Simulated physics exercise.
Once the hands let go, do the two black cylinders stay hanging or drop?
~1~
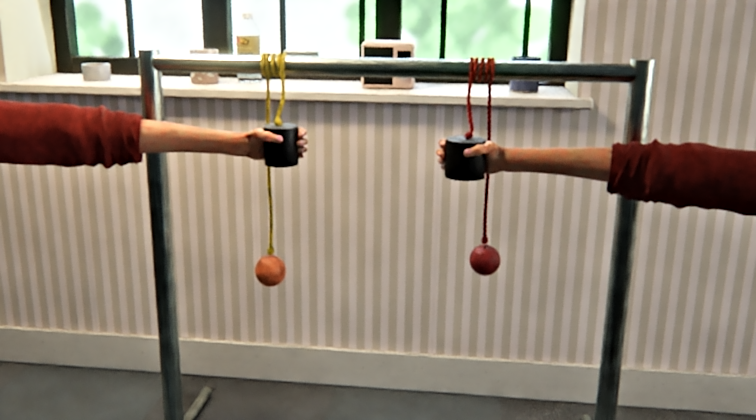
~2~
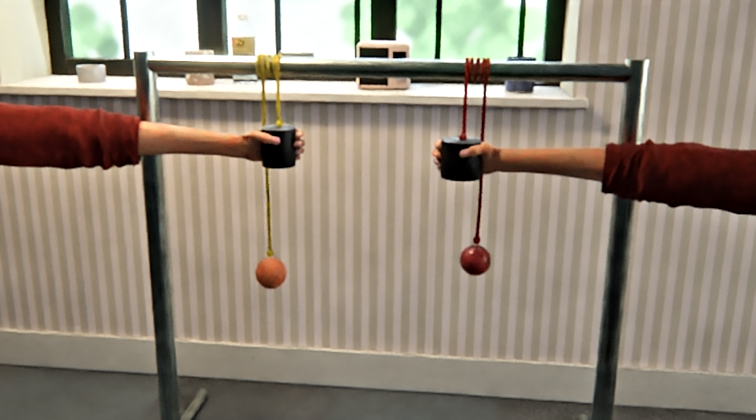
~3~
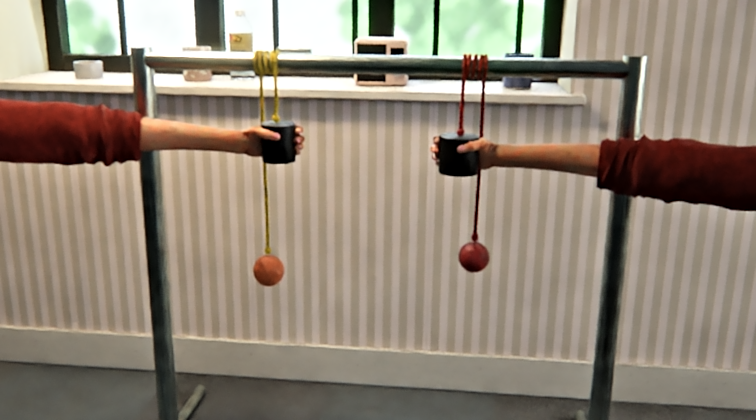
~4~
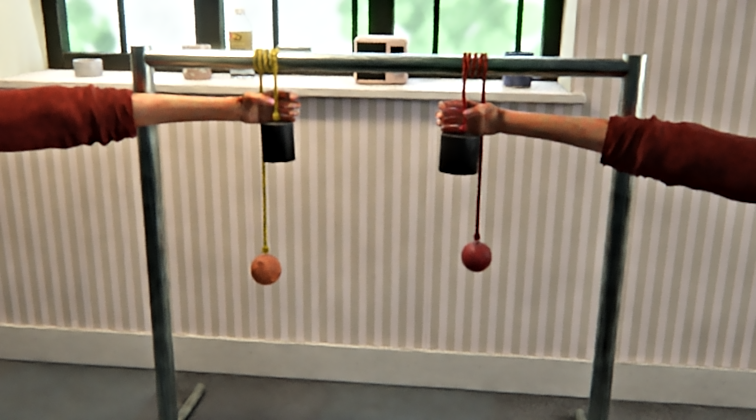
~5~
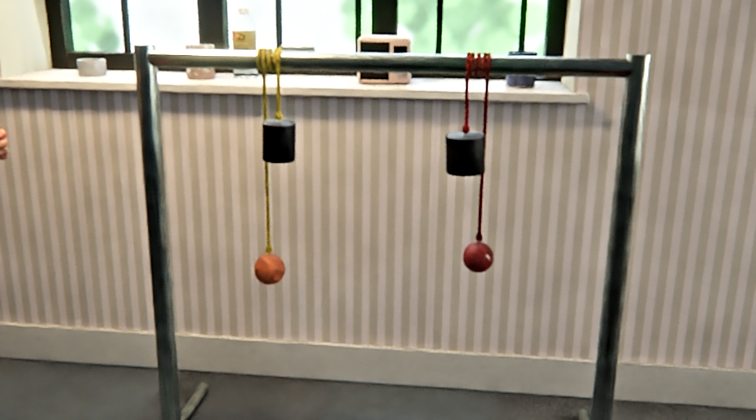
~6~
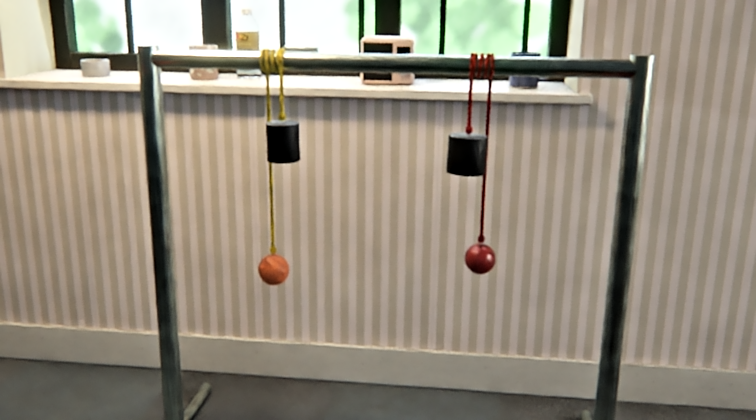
Both black cylinders stay hanging, the left one on the yellow cord and the right one on the red cord.
